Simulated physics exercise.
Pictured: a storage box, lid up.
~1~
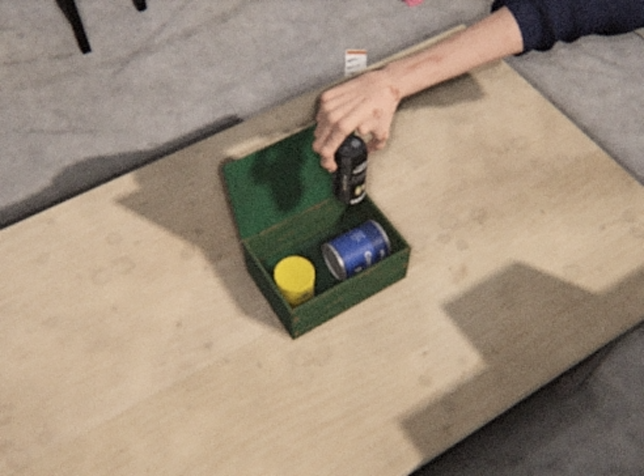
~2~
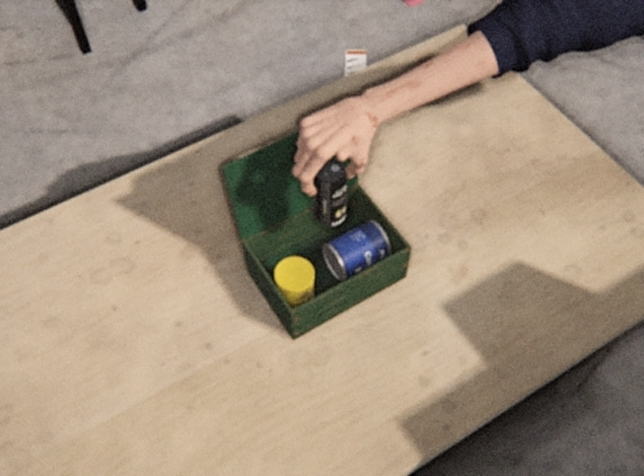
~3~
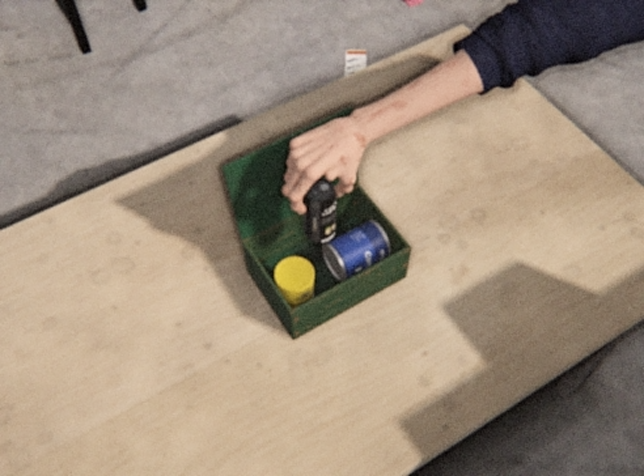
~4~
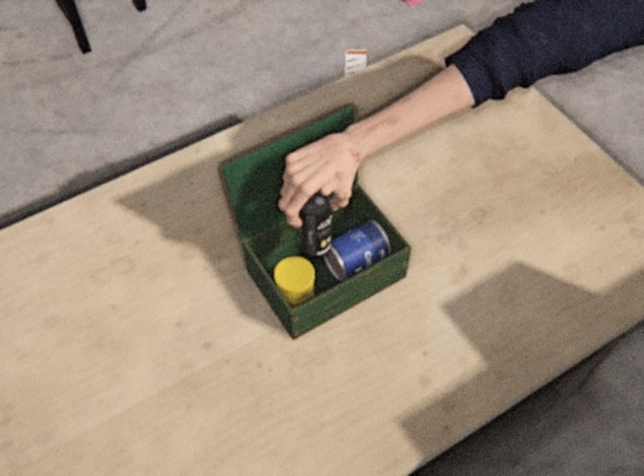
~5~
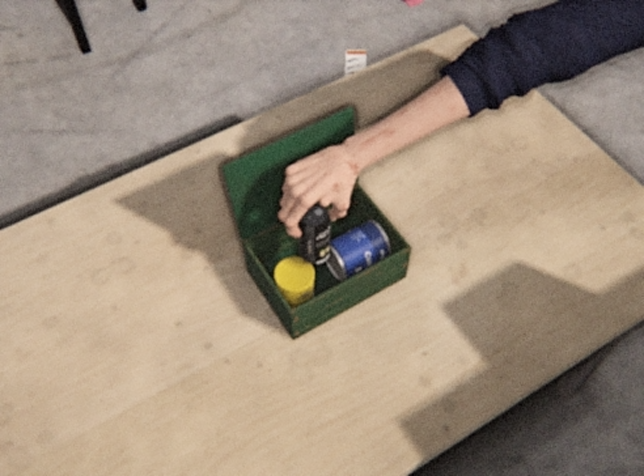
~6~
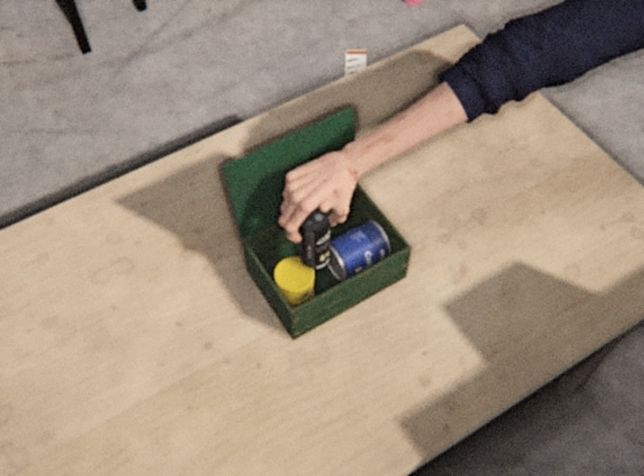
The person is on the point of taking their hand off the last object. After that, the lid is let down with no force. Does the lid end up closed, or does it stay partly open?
I expect the box to be lidded.
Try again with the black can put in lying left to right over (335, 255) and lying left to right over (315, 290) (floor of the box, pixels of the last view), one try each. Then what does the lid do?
The lid settles down with the first placement and is blocked with the second.
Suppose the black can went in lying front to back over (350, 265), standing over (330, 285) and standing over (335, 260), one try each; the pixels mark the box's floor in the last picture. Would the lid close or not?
In case one it remains open, in case two it remains open and in case three it remains open.
Then, 0.60 s after the last picture, black can on its side near (320, 233).
Then, 1.30 s after the last picture, lid 82° above the rim; black can on its side near (325, 248); blue tin rolled a little.
Then, 1.70 s after the last picture, lid 45° above the rim; black can on its side near (326, 250); blue tin rolled a little.
Then, 1.90 s after the last picture, lid 14° above the rim; black can on its side near (326, 250); blue tin rolled a little.
At rest, lid shut; tipped over in the box, black can; the other 2 in place. Seen from the same camera at the end, black can near (327, 251).
